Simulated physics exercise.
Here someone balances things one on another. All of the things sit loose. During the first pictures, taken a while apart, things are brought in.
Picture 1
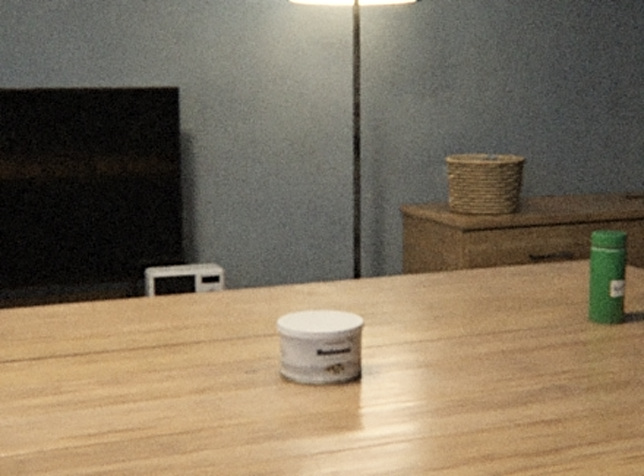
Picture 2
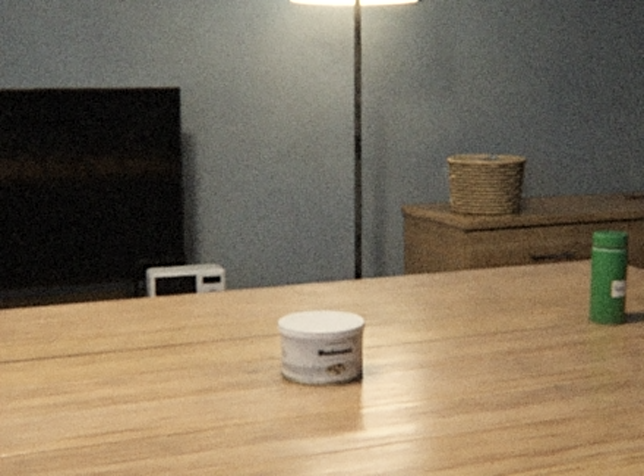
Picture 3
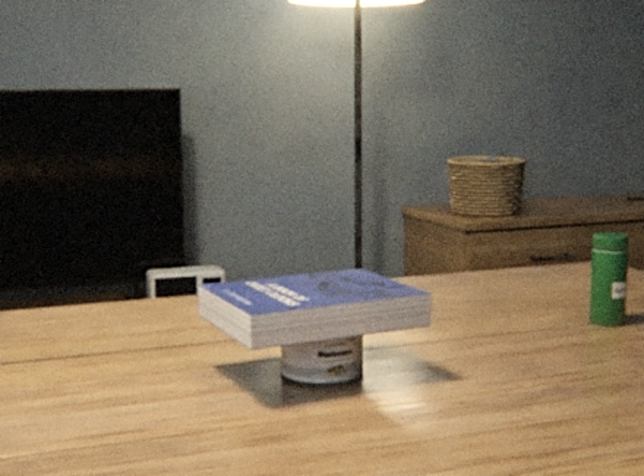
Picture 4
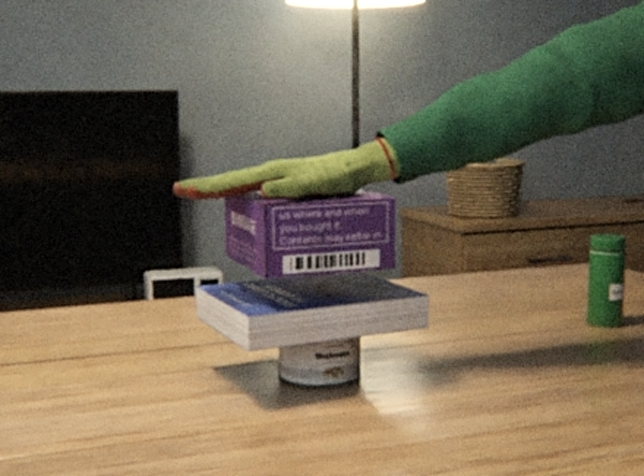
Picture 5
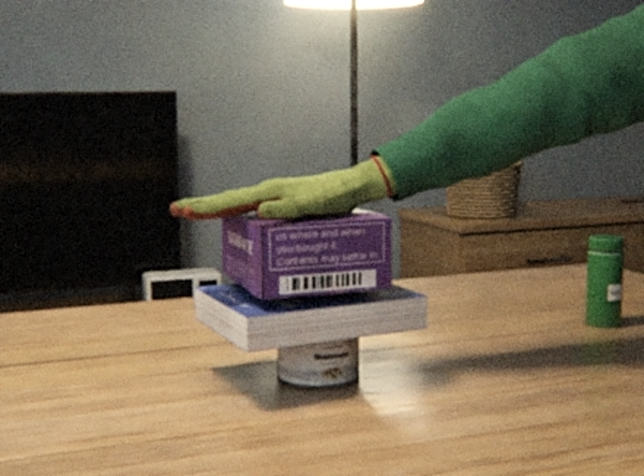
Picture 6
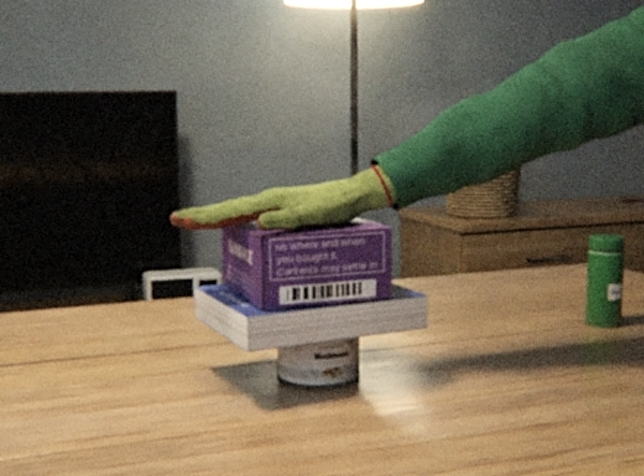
On a wooden table, a blue book appears atop a white tub, then a gloved hand lowers a purple box onto it.
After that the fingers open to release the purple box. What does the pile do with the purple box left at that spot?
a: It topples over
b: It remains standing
(b) It remains standing.
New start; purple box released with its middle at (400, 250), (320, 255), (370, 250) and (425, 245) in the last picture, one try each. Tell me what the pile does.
Case one: Falls over. Case two: Stable. Case three: Stable. Case four: Falls over.
Then, 0.20 s past the last view, nothing moves.
Then, 0.40 s past the last view, purple box resting near (303, 257).
Finally, all 4 still in place. Final places as the last picture's camera would see them, purple box near (303, 257). The pile holds.
